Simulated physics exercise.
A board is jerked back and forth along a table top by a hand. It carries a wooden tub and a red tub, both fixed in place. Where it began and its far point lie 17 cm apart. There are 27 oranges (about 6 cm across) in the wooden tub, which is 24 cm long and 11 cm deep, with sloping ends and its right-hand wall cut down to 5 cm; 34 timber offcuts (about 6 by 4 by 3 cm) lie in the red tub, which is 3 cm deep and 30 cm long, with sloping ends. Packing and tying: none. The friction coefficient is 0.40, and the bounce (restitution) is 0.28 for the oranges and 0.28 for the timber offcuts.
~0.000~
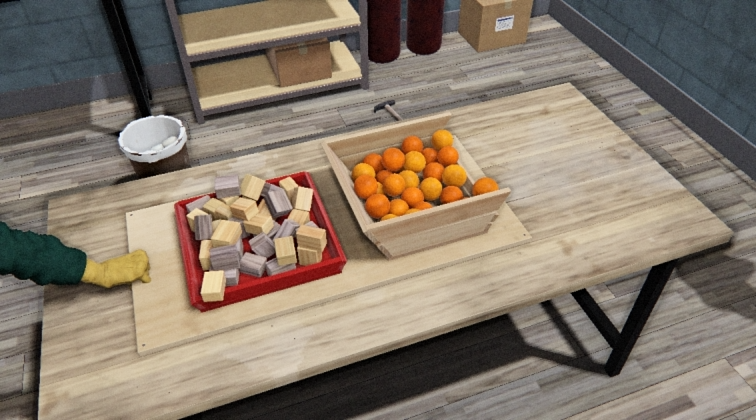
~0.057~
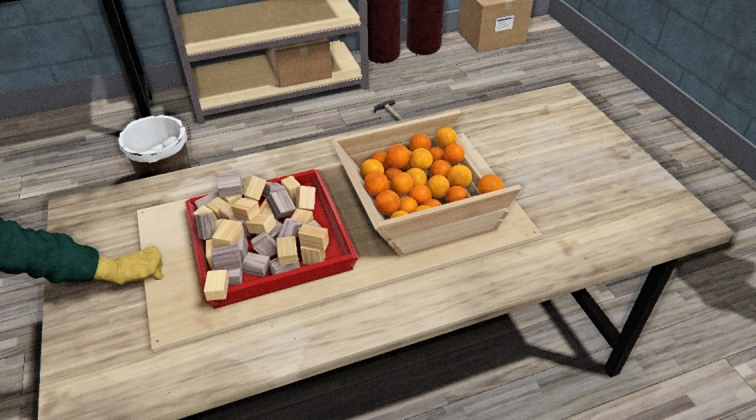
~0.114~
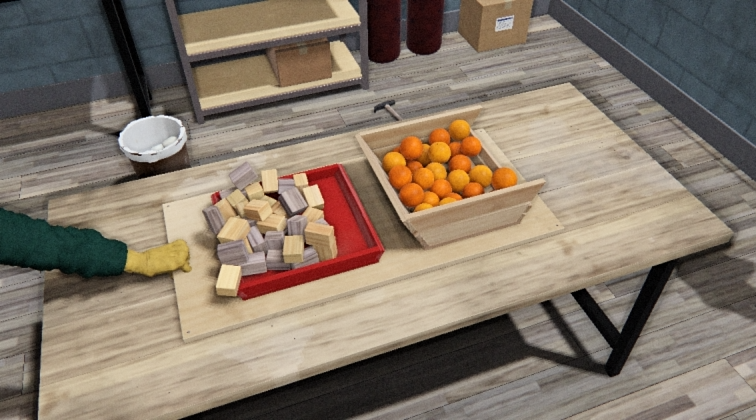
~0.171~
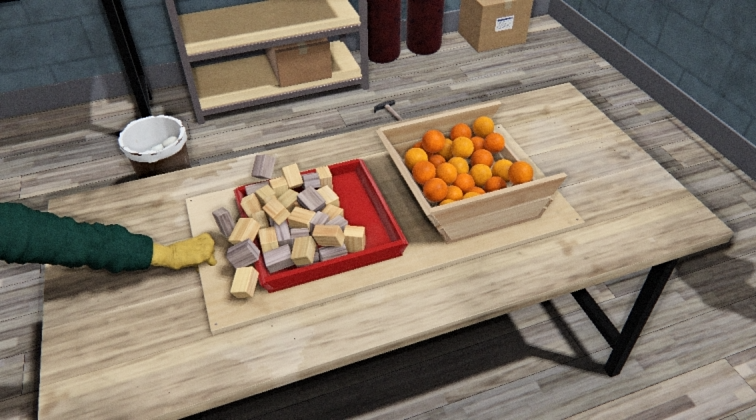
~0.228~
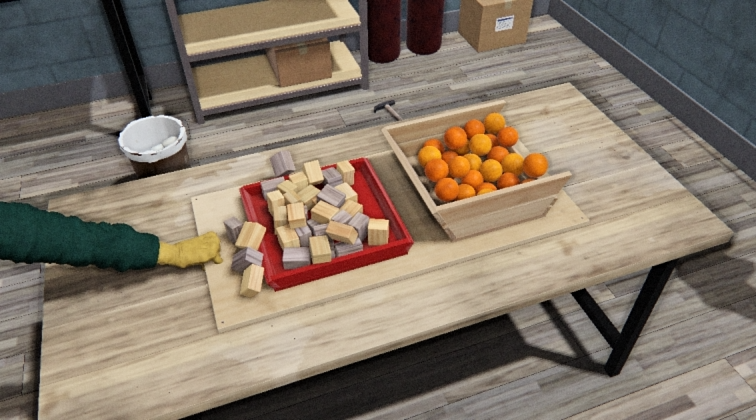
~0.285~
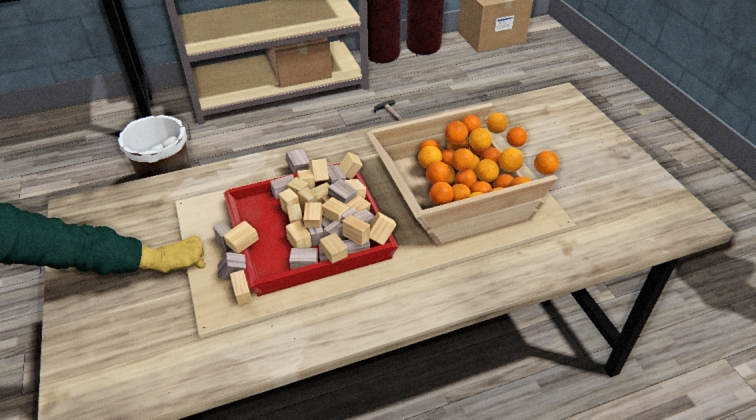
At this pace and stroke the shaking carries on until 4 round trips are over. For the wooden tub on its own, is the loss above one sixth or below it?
It spills beyond one sixth of its load.
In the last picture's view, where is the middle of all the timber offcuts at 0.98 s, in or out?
They're centred near (281, 225).
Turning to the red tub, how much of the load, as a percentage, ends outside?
For the red tub, roughly 45 percent.
After 0.59 s, 4 of 27 out of the wooden tub and 9 of 34 out of the red tub.
After 0.98 s, 7 of 27 out of the wooden tub and 12 of 34 out of the red tub.
After 1.52 s, 7 of 27 out of the wooden tub and 14 of 34 out of the red tub.
When it is over (at 2.22 s), 9 of 27 out of the wooden tub and 15 of 34 out of the red tub. Asked share, 9 of 27, 33 per cent.
